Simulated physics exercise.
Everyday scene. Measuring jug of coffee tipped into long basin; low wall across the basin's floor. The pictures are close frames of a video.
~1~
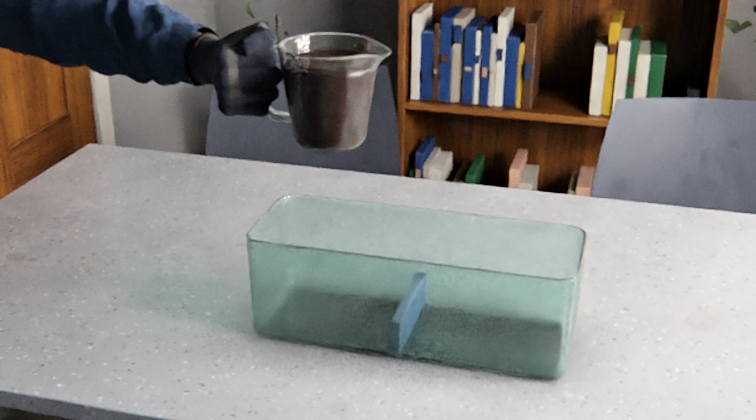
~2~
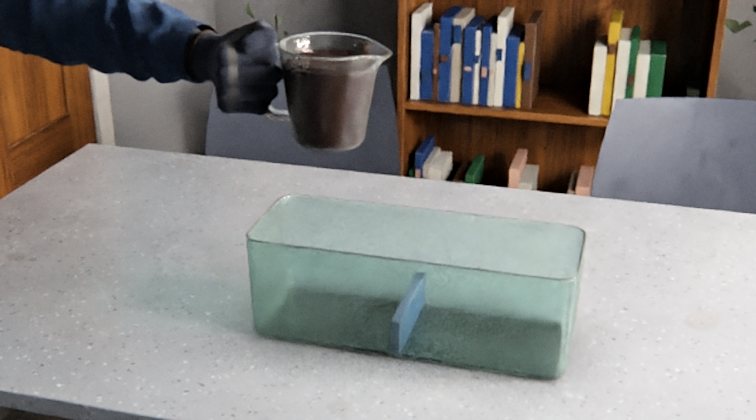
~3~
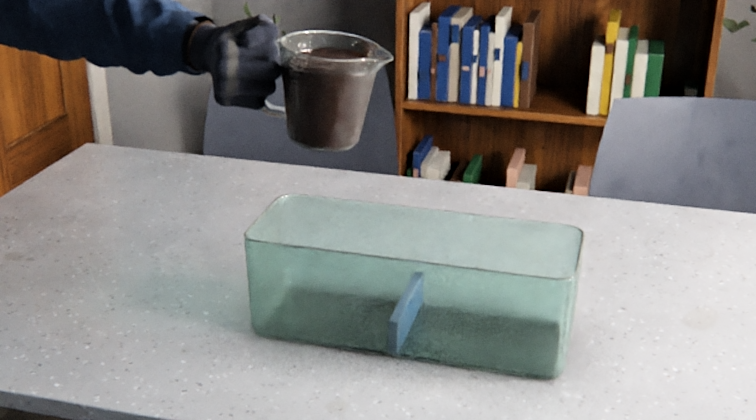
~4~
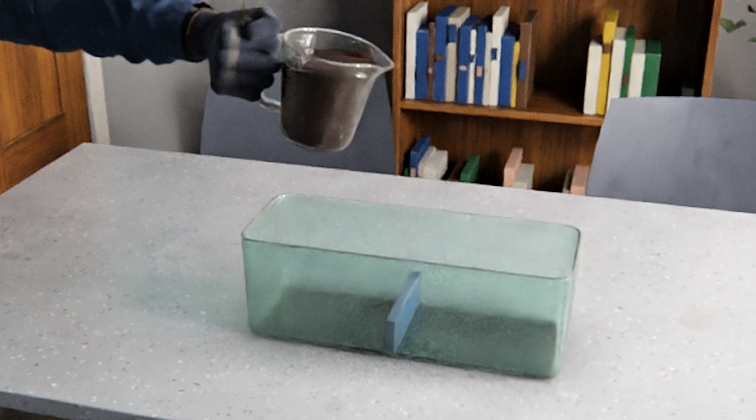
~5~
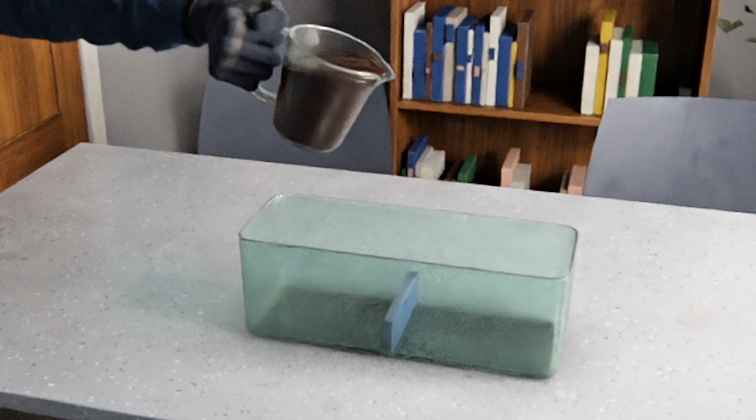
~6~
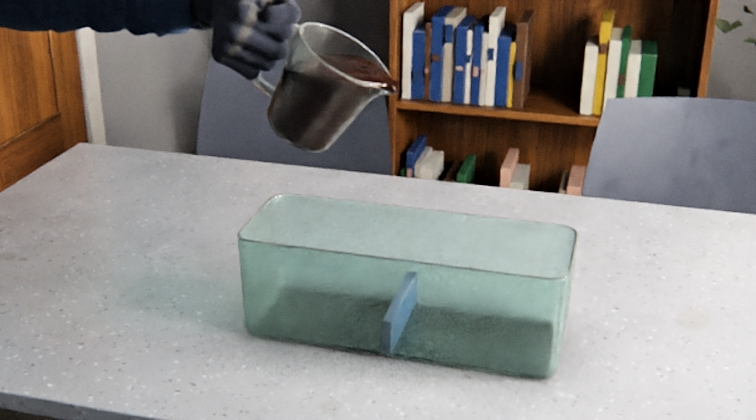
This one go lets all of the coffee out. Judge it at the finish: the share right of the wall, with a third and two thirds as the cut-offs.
At the finish, the right of the wall has over two thirds.
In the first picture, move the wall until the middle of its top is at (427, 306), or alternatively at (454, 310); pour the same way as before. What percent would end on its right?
75 % then 30 %, approximately.
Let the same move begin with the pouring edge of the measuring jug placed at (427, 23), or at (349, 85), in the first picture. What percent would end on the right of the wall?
It comes out at around 90 percent and then around 25 percent.
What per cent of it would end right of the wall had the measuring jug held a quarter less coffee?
About 90 percent.
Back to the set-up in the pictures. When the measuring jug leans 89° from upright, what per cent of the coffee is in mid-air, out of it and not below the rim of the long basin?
I'd put it at roughly 30 percent of it.
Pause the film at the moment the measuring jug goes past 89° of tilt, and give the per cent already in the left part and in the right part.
On the left 0 %, on the right 20 %.
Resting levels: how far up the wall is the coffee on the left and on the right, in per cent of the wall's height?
Once still, it is 0 % on the left and 50 % on the right.
A moment on, the measuring jug is tipped on its side and 50 per cent is still to pour, 0 is left of the wall and 22 right of it.
Next, the measuring jug is tipped right over and 7 per cent is still to pour, 4 is left of the wall and 77 right of it.
Then the measuring jug is tipped right over and 0 per cent is still to pour, 5 is left of the wall and 93 right of it.
Later the measuring jug is tipped right over and 0 per cent is still to pour, 6 is left of the wall and 93 right of it.
In the end 6 per cent lies left of the wall, 93 right of it and 1 outside.
